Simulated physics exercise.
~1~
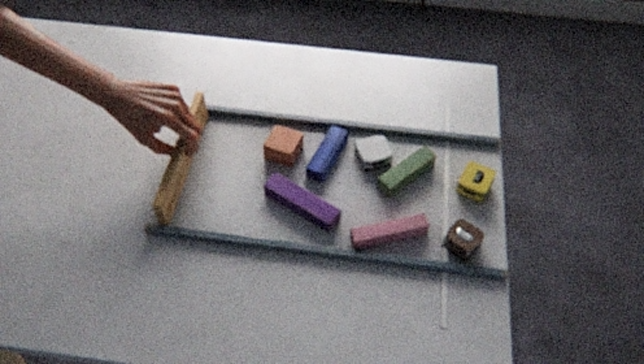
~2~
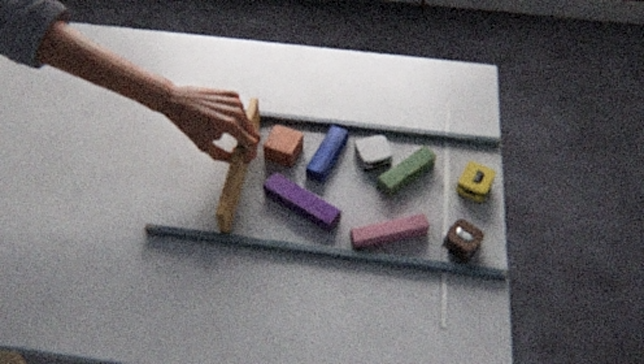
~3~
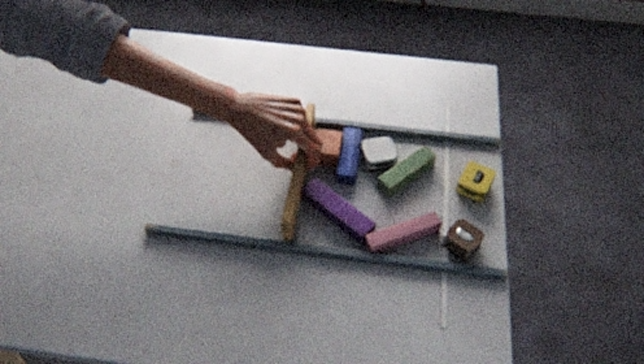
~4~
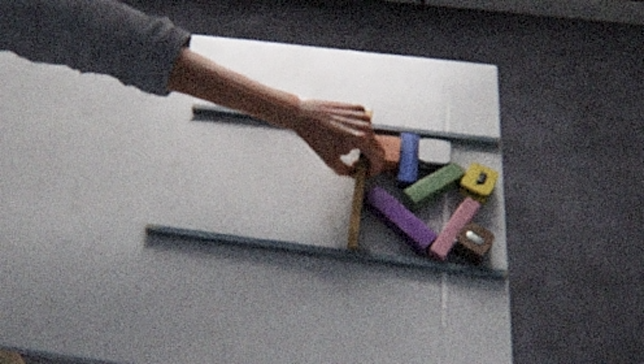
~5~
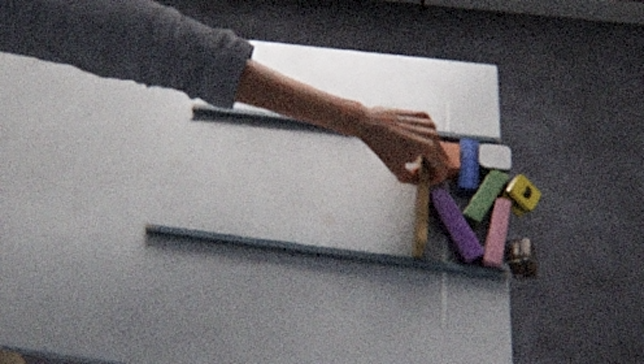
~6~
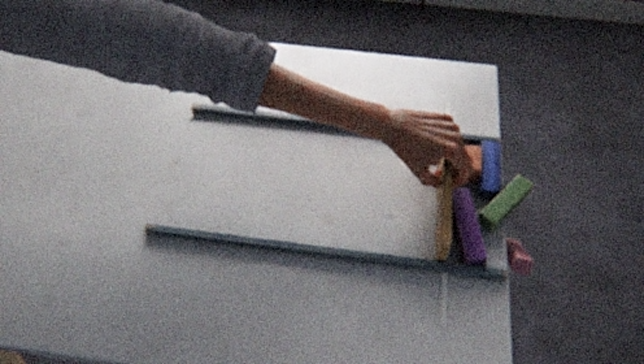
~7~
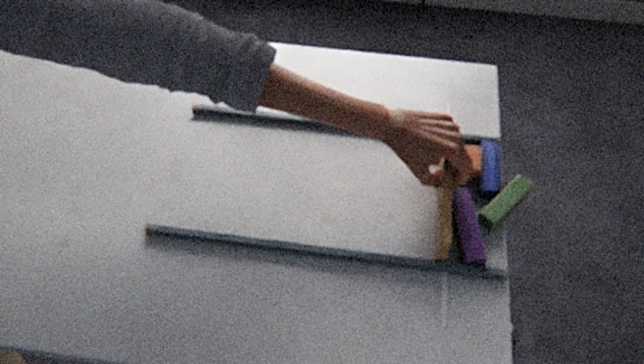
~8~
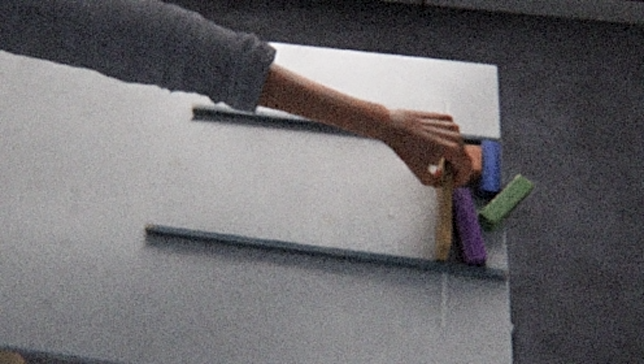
At the start, a hand holds an upright wooden board at the left of two rails on a pale table, with colorful blocks and small cases scattered between them. The hand slides the board right, and it gathers the orange block, blue bar and purple stick, pressing them into the others. The crowded group shifts to the table's right edge, where the white, yellow and brown pieces go over. The pink bar turns and tips down after them, and the board stops near the pale tape line. The orange, blue, purple and green pieces remain, the green one jutting past the edge.
